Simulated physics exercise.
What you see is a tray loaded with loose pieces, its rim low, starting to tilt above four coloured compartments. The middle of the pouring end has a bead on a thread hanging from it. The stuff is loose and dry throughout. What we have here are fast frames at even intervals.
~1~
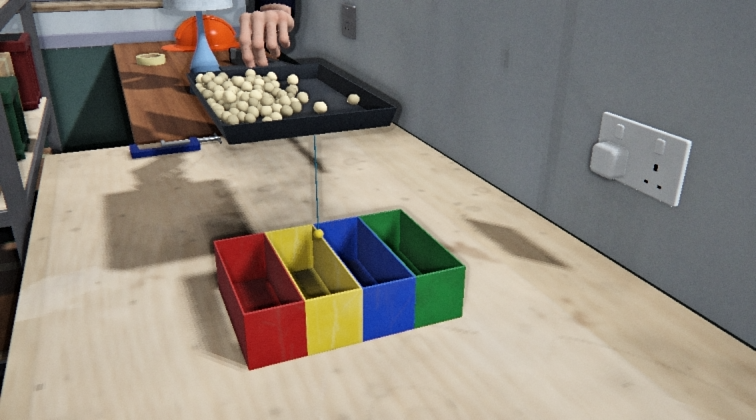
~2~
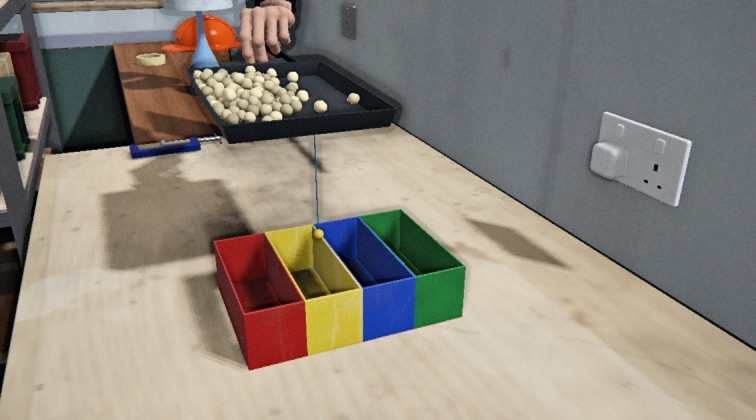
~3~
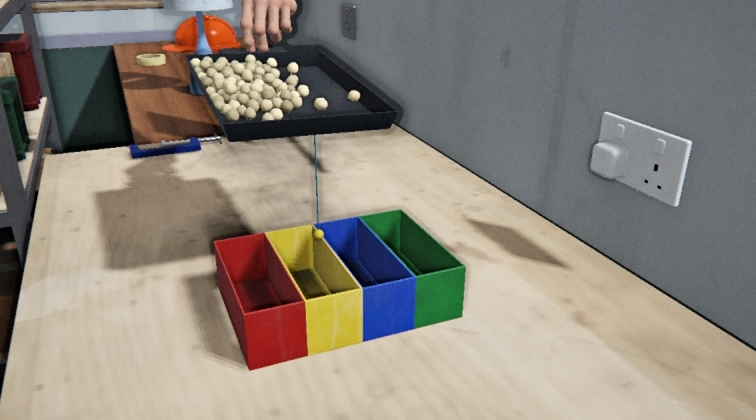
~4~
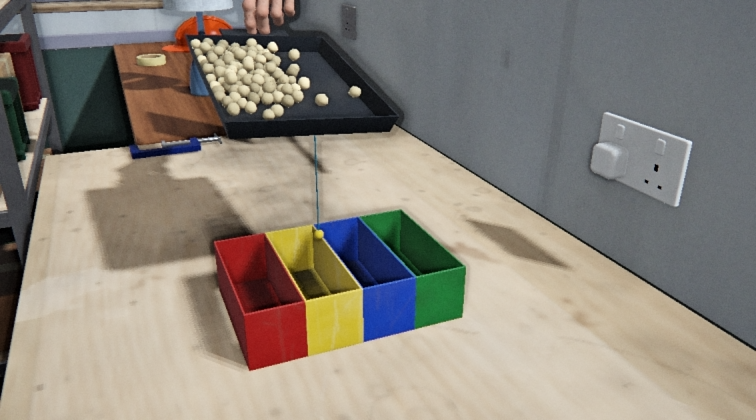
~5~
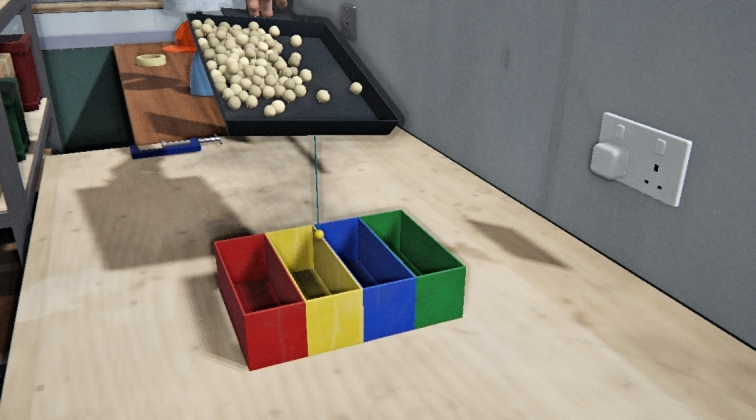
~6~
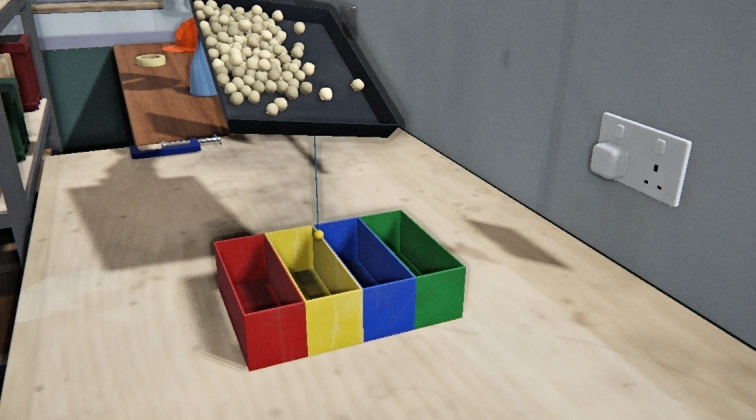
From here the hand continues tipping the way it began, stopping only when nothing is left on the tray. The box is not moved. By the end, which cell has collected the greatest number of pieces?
The green cell has collected the most.
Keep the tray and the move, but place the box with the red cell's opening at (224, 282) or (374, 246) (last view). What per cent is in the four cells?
First some 70, then 80 per cent.
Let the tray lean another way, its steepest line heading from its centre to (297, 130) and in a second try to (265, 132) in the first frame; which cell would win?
First place: The red one; second place: The red one.
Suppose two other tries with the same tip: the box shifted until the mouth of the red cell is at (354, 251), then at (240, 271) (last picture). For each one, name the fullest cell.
That yellow cell, then the cell in green.
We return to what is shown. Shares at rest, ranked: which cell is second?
That is that blue cell.
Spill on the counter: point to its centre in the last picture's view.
Centre: Close to (498, 320).
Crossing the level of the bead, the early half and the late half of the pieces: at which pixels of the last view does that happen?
The opening part goes through (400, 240); what follows goes through (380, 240).
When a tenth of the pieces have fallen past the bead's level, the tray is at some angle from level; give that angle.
About 80 degrees.
Soon after the last picture, tray tipped steeply; most on the tray; a stray few in the green cell; a small part falling or outside the box.
A little later, tray tipped past a quarter turn; a small part on the tray; about a third in the green cell; about a quarter in the blue cell; a small part in the yellow cell; about a quarter falling or outside the box.
Later still, tray tipped past a quarter turn; about half in the green cell; about a third in the blue cell; a small part in the yellow cell; a small part falling or outside the box.
At rest, tray tipped past a quarter turn; about half in the green cell; about a third in the blue cell; a small part in the yellow cell; none in the red cell; a small part outside the box.
